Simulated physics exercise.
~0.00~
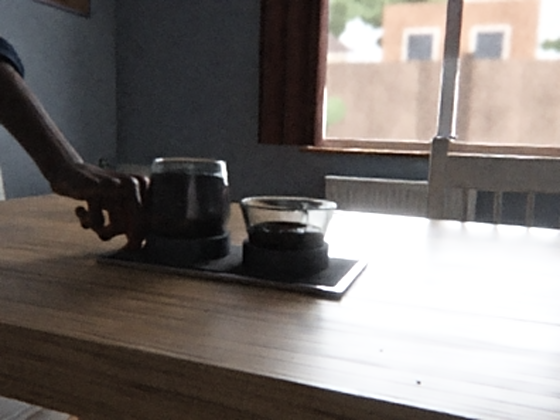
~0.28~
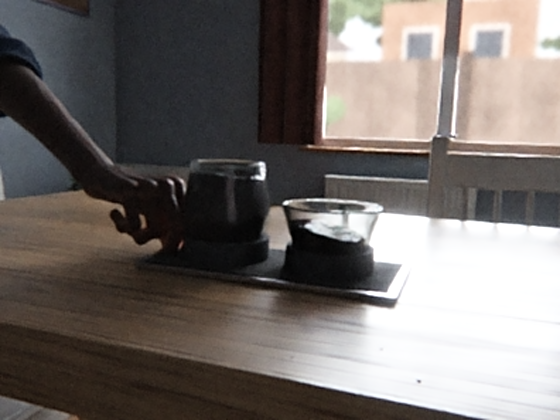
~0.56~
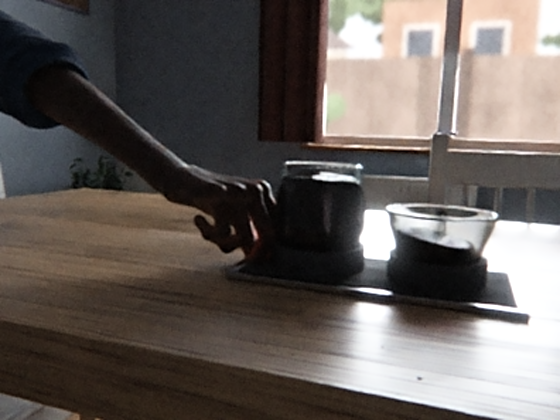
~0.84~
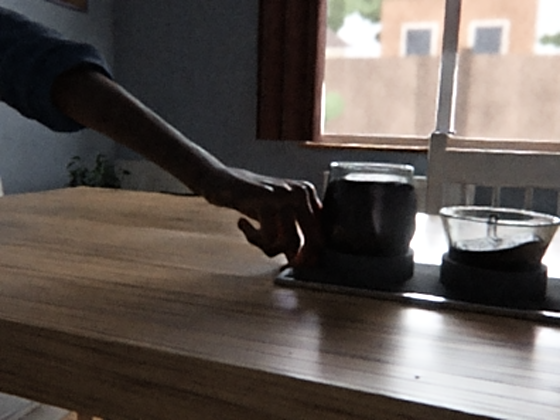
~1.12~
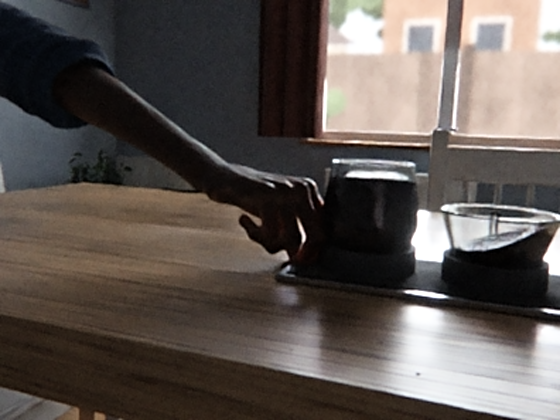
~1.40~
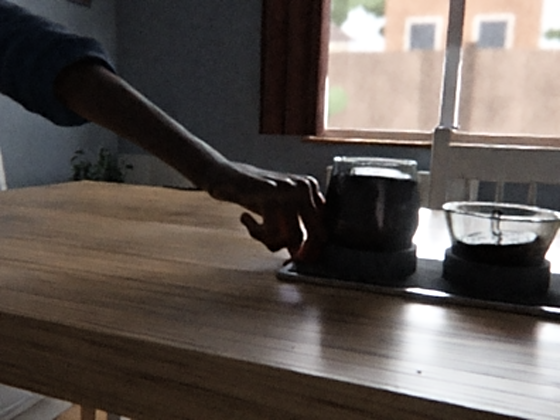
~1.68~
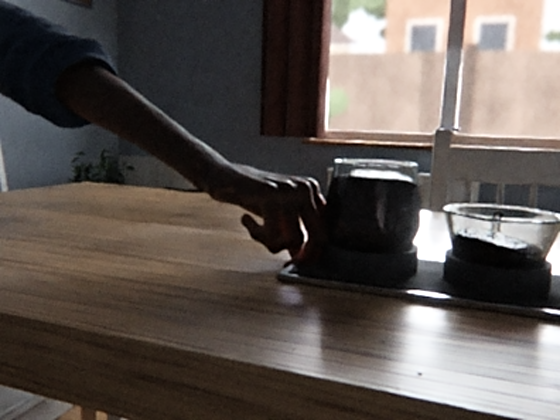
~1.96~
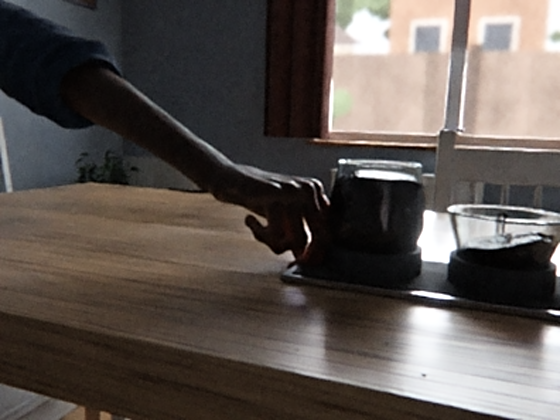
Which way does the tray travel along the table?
The tray moves to the right, with the hand at its left end, before coming to a stop.
